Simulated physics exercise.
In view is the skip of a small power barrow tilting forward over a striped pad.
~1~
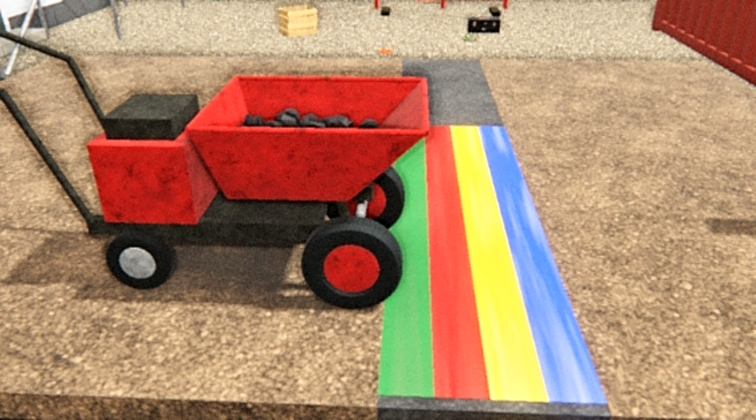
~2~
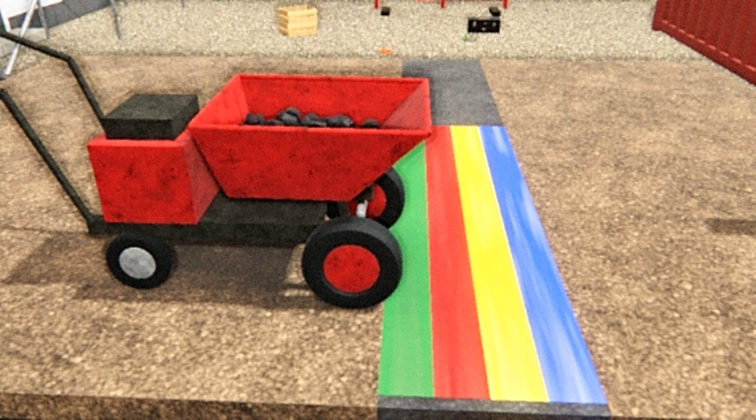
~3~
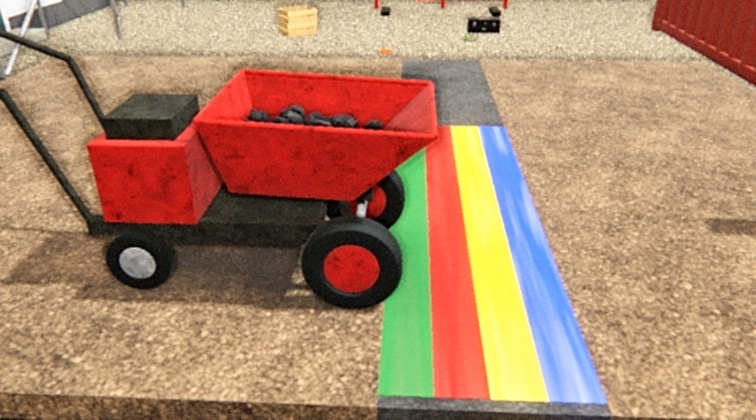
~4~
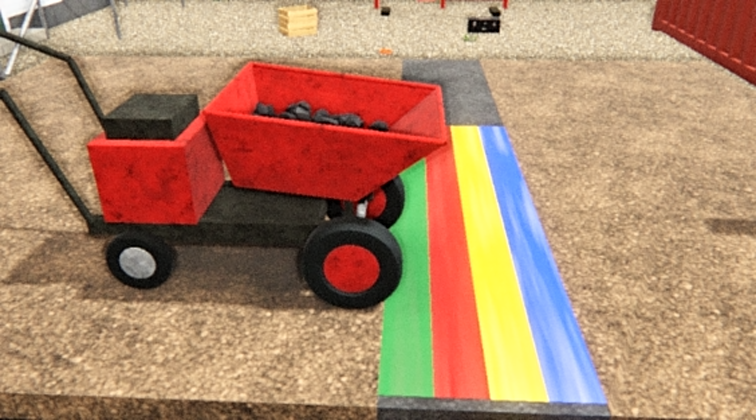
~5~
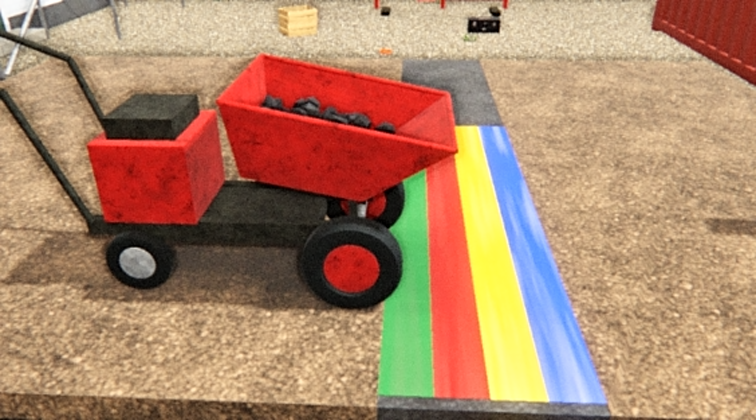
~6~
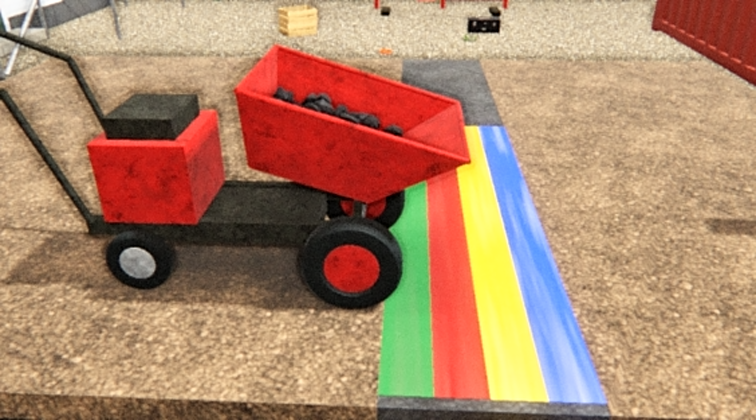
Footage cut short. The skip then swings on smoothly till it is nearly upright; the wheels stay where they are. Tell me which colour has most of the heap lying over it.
Most of the heap lies over blue.
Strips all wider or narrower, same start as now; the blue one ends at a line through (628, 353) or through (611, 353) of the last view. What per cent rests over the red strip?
0 and 0 in a hundred.
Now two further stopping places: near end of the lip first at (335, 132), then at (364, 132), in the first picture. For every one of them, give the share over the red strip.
About 30 % and 10 %.
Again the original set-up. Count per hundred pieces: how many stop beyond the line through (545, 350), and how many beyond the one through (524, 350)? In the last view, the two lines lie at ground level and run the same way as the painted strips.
Some 60 and some 60 per cent, respectively.
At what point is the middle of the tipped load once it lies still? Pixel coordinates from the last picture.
Near pixel (552, 263).
Shortly afterwards, skip tipped steeply; the whole lot in the skip.
Next, skip tipped right over; the bulk in the skip; a little over the yellow strip; a little over the blue strip; only a few off the paint.
Some moments later, skip tipped right over; near a quarter in the skip; a little over the yellow strip; near a third over the blue strip; near a third off the paint.
In the end, skip tipped right over; near a third in the skip; none at all over the green strip; none at all over the red strip; a little over the yellow strip; near a third over the blue strip; near a third off the paint.
